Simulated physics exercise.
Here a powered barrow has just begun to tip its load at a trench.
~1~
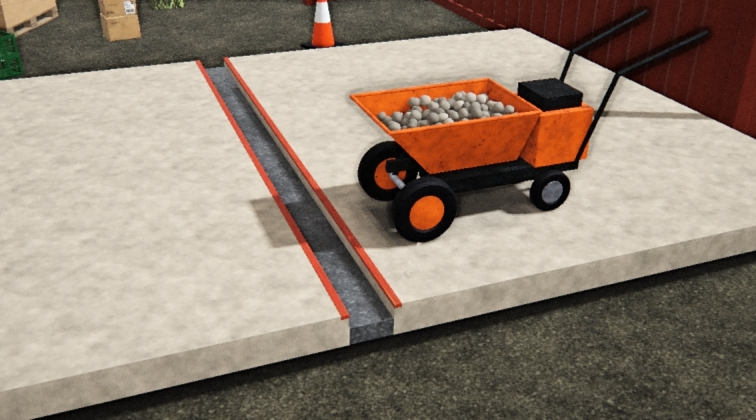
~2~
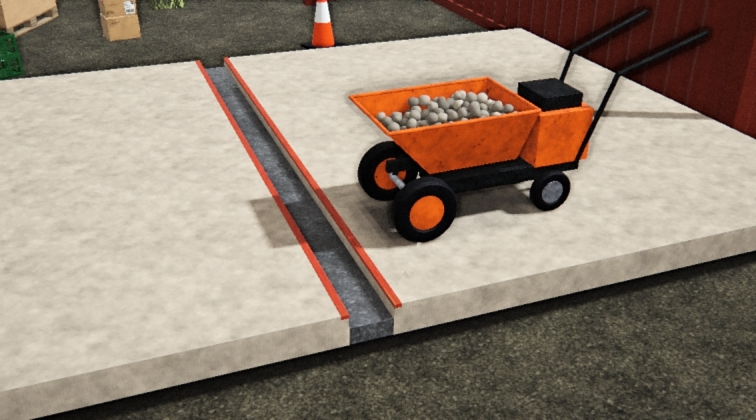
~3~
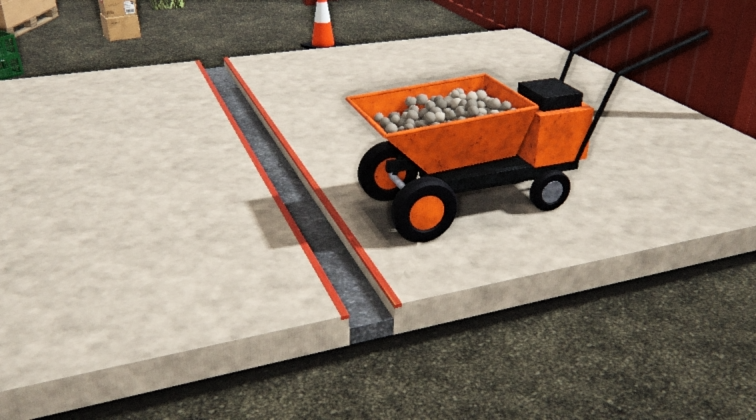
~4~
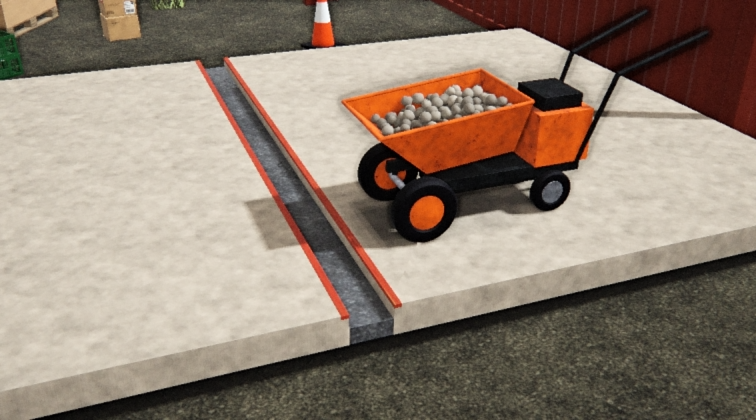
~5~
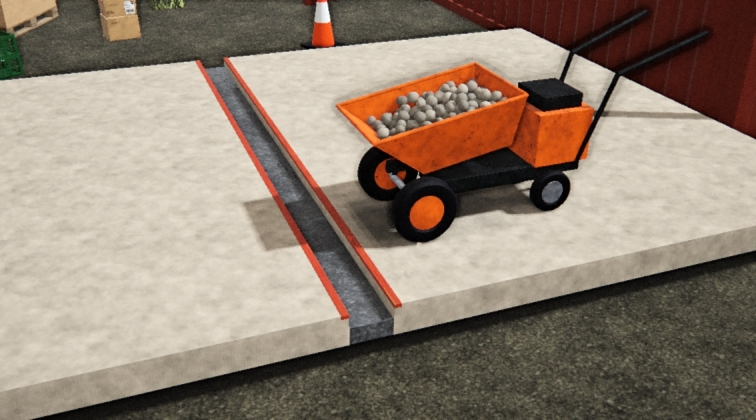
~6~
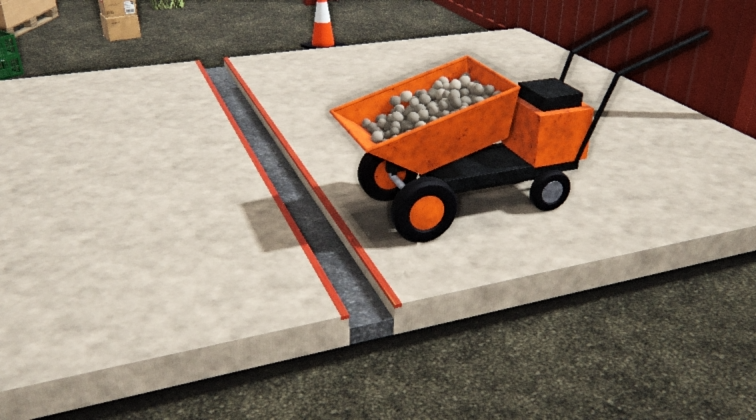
The footage shows an orange powered barrow loaded with rounded stones standing beside a narrow, red-edged trench in a pale slab; its skip starts level, then gradually tilts forward to the left while the wheels stay still.
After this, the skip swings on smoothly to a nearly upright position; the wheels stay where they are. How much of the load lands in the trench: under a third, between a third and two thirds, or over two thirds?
Way I see it, the trench ends up with short of a third of the load.
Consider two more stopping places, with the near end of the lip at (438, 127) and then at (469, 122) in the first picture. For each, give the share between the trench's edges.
From the first spot you get 50 percent, and from the second 40 percent.
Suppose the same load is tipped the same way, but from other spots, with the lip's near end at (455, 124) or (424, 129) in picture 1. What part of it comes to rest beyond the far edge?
Roughly 10 per cent, then roughly 20 per cent.
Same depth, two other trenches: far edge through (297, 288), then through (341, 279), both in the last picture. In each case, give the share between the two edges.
In order: Some 50 per cent, then some 0 per cent.
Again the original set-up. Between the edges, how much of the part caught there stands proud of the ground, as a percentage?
Roughly 20 %.
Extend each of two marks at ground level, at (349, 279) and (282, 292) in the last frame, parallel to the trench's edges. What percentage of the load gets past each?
Estimate, first then second: 80 %, 40 %.
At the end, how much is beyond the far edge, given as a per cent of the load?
I'd estimate about 65 per cent of the load.
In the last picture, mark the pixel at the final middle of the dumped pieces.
Roughly at (259, 237).
Just after the last frame, skip tipped steeply; every one in the skip.
A moment on, skip tipped right over; roughly half in the skip; about a tenth in or heaped over the trench; roughly a third beyond it; just a few falling.
Further on, skip tipped right over; roughly a quarter in the skip; about a tenth in or heaped over the trench; roughly two thirds beyond it.
When it is over, skip tipped right over; roughly a quarter in the skip; about a tenth in or heaped over the trench; roughly two thirds beyond it.
